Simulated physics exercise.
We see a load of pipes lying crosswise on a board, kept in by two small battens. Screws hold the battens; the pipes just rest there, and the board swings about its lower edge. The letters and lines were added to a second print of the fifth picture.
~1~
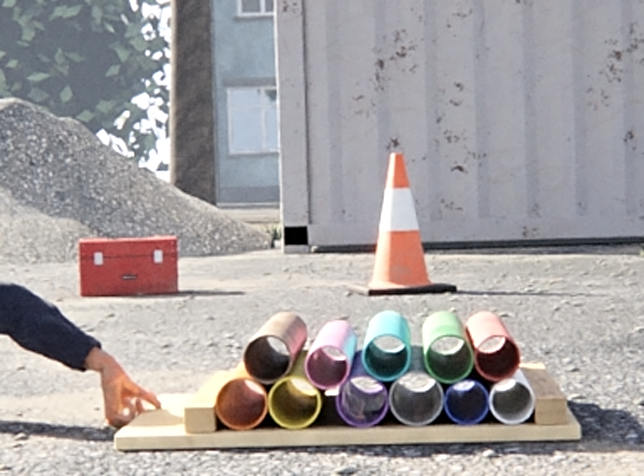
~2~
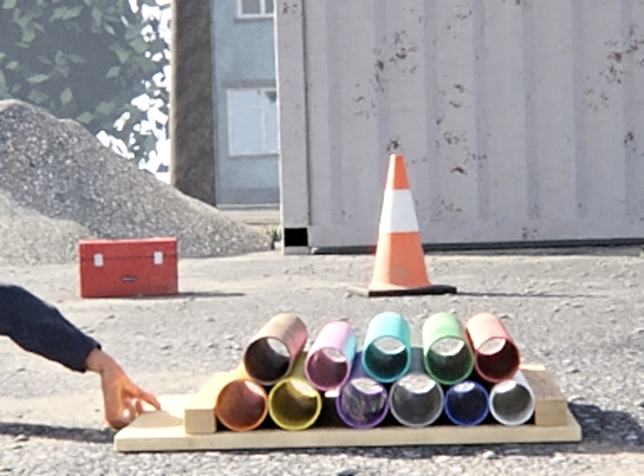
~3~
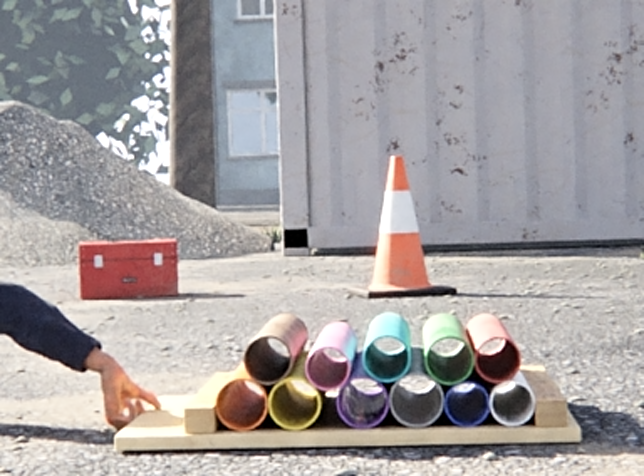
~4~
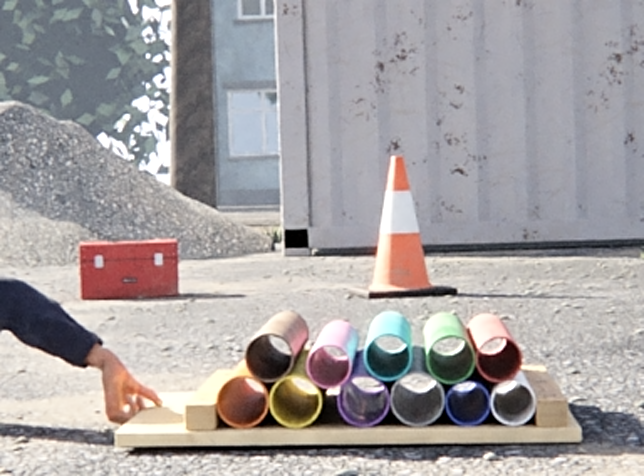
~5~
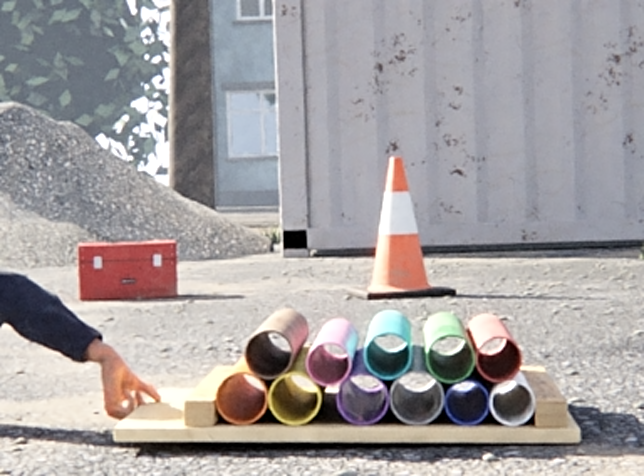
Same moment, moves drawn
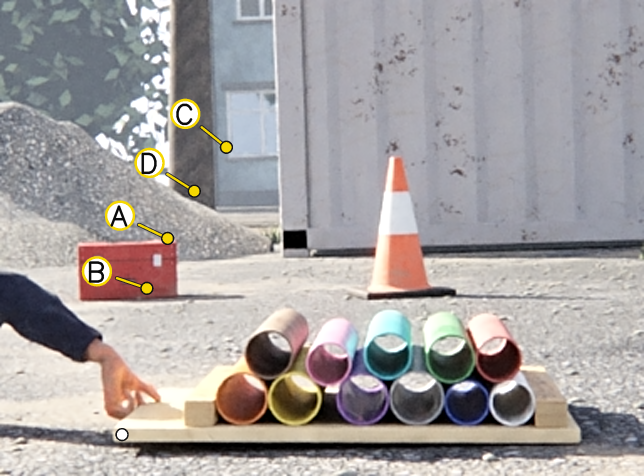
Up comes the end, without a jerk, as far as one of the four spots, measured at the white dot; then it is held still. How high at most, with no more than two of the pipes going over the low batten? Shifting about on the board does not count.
A is the limit.
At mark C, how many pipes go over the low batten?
At C the number is five.
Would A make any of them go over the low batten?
At A: Yes.
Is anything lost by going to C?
Yes, at C.
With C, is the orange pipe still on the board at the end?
The orange pipe: Yes.
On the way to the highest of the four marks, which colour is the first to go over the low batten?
First is the red one.
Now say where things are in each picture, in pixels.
In the first frame, board (351, 403); orange pipe (241, 403); yellow pipe (295, 403).
In the second frame, yellow pipe (295, 404); purple pipe (363, 402).
In the third frame, board (351, 405); orange pipe (241, 404); yellow pipe (295, 403); turquoise pipe (387, 359).
In the fourth frame, board (352, 403); orange pipe (242, 401); yellow pipe (296, 401).
In the fifth frame, board (351, 401); orange pipe (242, 398); yellow pipe (295, 399).
On the copy, A at (168, 238); B at (147, 288); C at (227, 148); D at (194, 191); the white dot at (122, 435).
On A. First, board at 16°.
Then, board at 27°.
Finally, board at 27°, two over the low batten (green, red).
By contrast, B two over the low batten (green, red); C five over the low batten; D five over the low batten.
